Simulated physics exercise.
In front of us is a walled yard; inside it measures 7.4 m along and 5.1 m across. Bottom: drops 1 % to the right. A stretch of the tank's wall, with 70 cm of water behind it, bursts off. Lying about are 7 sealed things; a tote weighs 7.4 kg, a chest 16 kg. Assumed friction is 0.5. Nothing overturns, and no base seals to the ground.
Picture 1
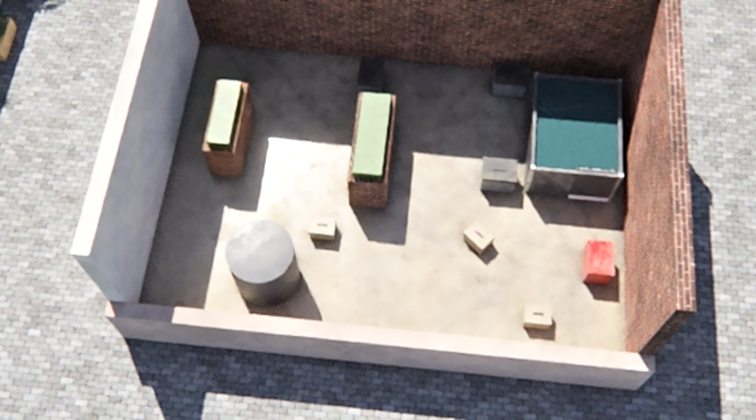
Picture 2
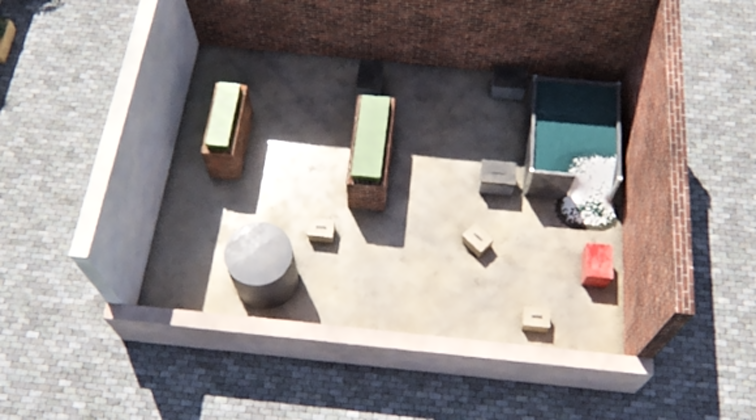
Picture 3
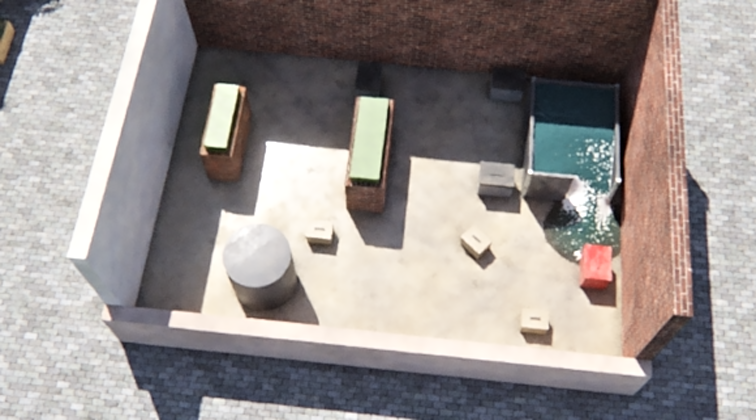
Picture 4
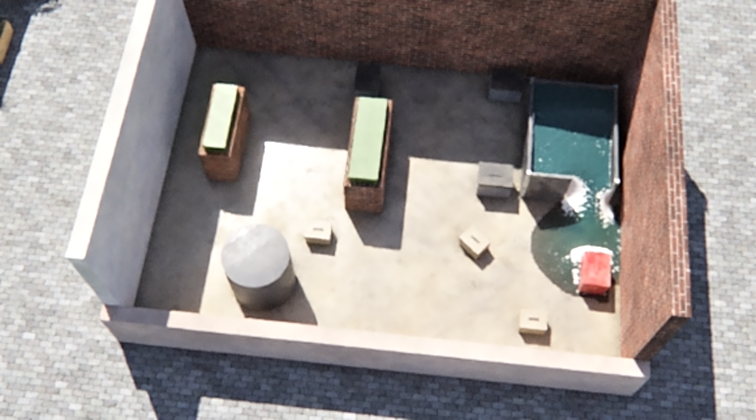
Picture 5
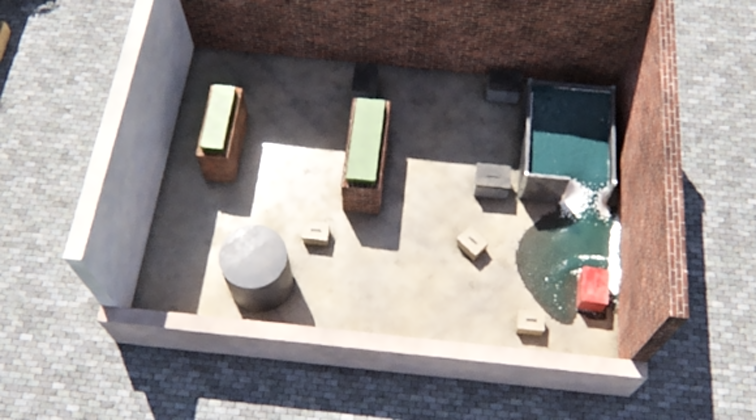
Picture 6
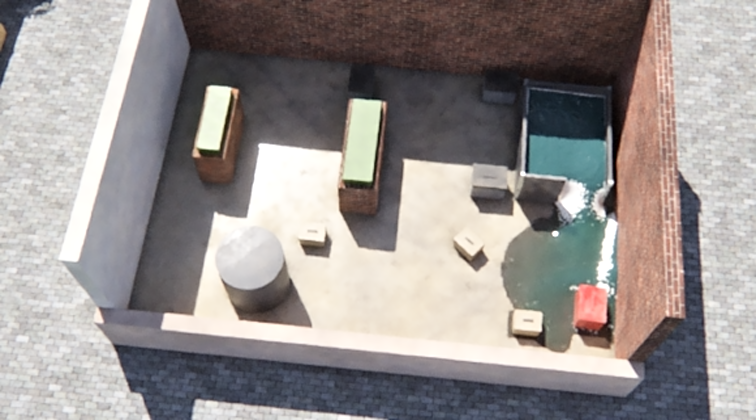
At first, a water-filled tank stands at the right of a walled yard scattered with boxes, planters and a grey cylinder. Part of the tank's near side gives way, and foaming water pours out and spreads over the floor, surrounding the red chest and pushing it a short way toward the front wall.
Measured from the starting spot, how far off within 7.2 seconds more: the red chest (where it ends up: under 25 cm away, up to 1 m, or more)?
It ends up distant.
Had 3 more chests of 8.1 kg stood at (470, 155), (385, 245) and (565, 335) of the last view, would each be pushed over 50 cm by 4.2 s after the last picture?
Respectively: Smaller, greater, greater.
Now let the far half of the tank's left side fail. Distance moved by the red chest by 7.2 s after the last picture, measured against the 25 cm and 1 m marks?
Well, the red chest basically stays there then.
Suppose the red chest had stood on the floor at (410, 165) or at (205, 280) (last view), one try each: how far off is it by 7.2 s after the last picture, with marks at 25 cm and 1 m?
In that order: It hardly budges; it hardly budges.
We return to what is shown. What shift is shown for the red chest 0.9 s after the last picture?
Shift: About 120 cm.
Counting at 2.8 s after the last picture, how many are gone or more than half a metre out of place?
That would be 2.
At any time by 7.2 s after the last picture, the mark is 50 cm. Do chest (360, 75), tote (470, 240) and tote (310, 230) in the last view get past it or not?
Well, going one by one, it's not that far, not that far and too far.
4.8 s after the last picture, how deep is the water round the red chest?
Somewhere close to 9 cm.
Then, 0.9 s after the last picture the red chest is near (584, 339), 1.3 m from its start, afloat; 2 afloat.
Then, 2.8 s after the last picture the red chest is near (400, 300), 3.0 m from its start, afloat; 2 afloat.
Then, 4.8 s after the last picture the red chest is near (295, 235), 4.5 m from its start, afloat; 1 afloat.
Then, 7.2 s after the last picture the red chest is near (258, 201), 5.2 m from its start, aground; 0 afloat.
